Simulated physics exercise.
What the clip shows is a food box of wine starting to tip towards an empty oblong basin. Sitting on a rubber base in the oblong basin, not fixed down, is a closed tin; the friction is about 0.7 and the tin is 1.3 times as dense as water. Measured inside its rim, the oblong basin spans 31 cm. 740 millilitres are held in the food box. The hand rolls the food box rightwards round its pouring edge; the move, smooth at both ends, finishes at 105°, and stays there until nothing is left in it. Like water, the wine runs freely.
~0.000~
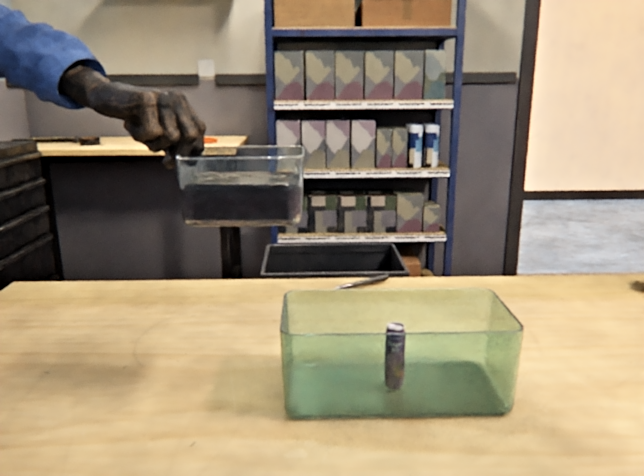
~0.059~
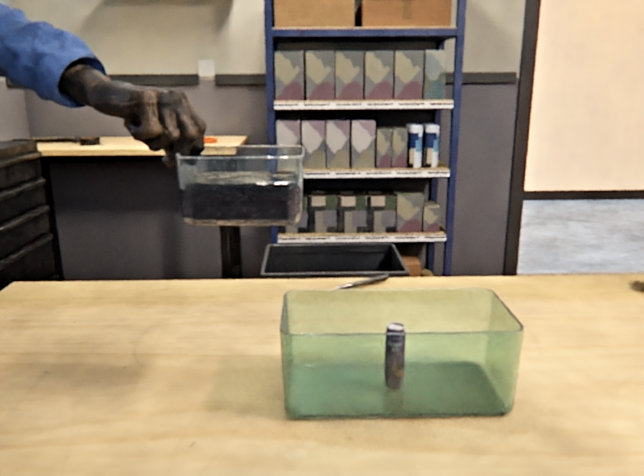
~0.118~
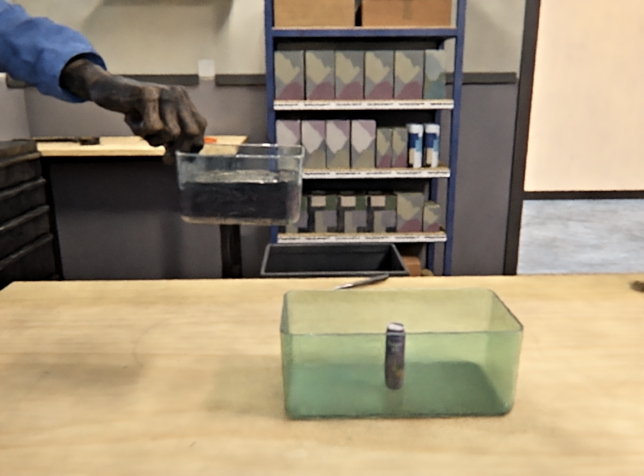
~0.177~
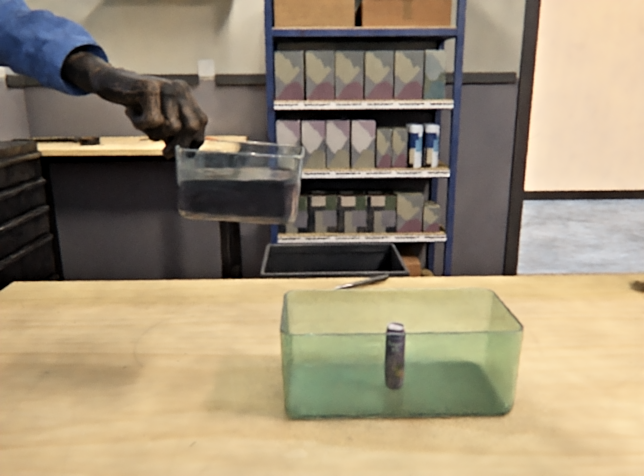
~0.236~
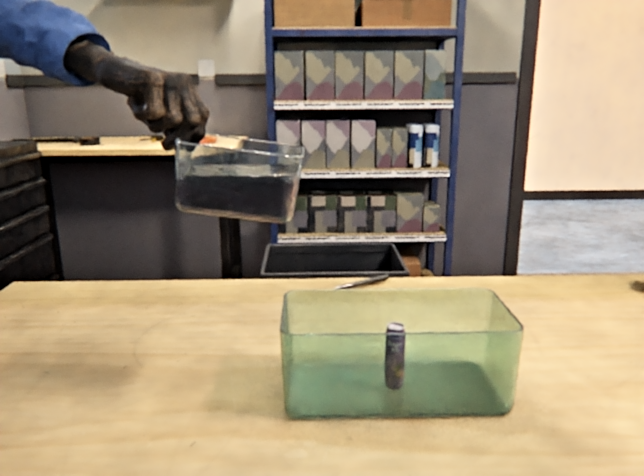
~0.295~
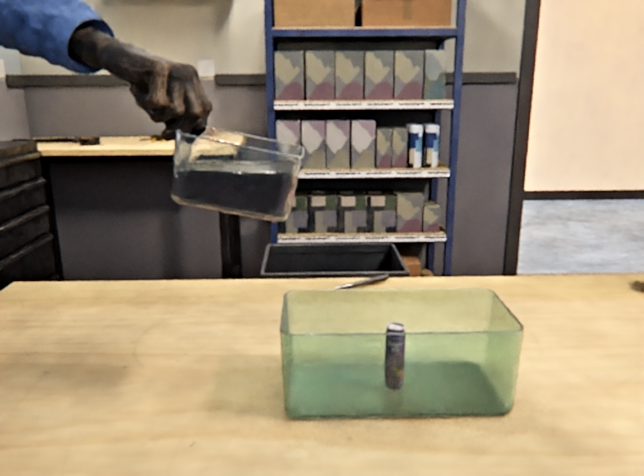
A hand slowly tilts a clear box of dark liquid slightly rightwards above a table.
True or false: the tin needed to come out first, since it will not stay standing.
False.
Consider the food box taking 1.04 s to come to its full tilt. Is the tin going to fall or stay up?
In that case the tin does not tip.
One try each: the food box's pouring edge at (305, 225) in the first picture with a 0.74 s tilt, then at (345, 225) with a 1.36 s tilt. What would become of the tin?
In the first try it comes down; in the second it remains standing.
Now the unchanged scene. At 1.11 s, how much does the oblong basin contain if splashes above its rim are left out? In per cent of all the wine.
The share is close to 60 percent.
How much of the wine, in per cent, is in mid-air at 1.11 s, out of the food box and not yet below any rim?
Estimate: About 26 in a hundred.
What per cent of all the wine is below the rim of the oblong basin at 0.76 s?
Some 1 per cent.
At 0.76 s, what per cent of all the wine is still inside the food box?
Close to 70 in a hundred.
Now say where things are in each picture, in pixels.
In the first frame, it leans 0°; its right rim is at (303, 153); the wine meets the walls at (190, 179) and (301, 178); the oblong basin's rim runs from (283, 312) to (507, 309); the tin's top is at (396, 329).
In the second frame, it leans 0°; its right rim is at (303, 153); the wine meets the walls at (189, 179) and (301, 177).
In the third frame, it leans 2°; its right rim is at (303, 153); the wine meets the walls at (189, 177) and (300, 175).
In the fourth frame, it leans 4°; its right rim is at (303, 153); the wine meets the walls at (187, 175) and (299, 174).
In the fifth frame, it leans 8°; its right rim is at (303, 153); the wine meets the walls at (185, 171) and (298, 170).
In the sixth frame, it leans 12°; its right rim is at (302, 153); the wine meets the walls at (183, 166) and (297, 167).
By 0.76 s the tilt is 63° and 70 per cent is still to pour; the tin stands where it began.
By 1.11 s the tilt is 96° and 16 per cent is still to pour; the tin stands where it began.
By 1.47 s the tilt is 105° and 0 per cent is still to pour; the tin stands where it began.
By 1.86 s the tilt is 105° and 0 per cent is still to pour; the tin stands where it began.
At rest the tin stands where it began.
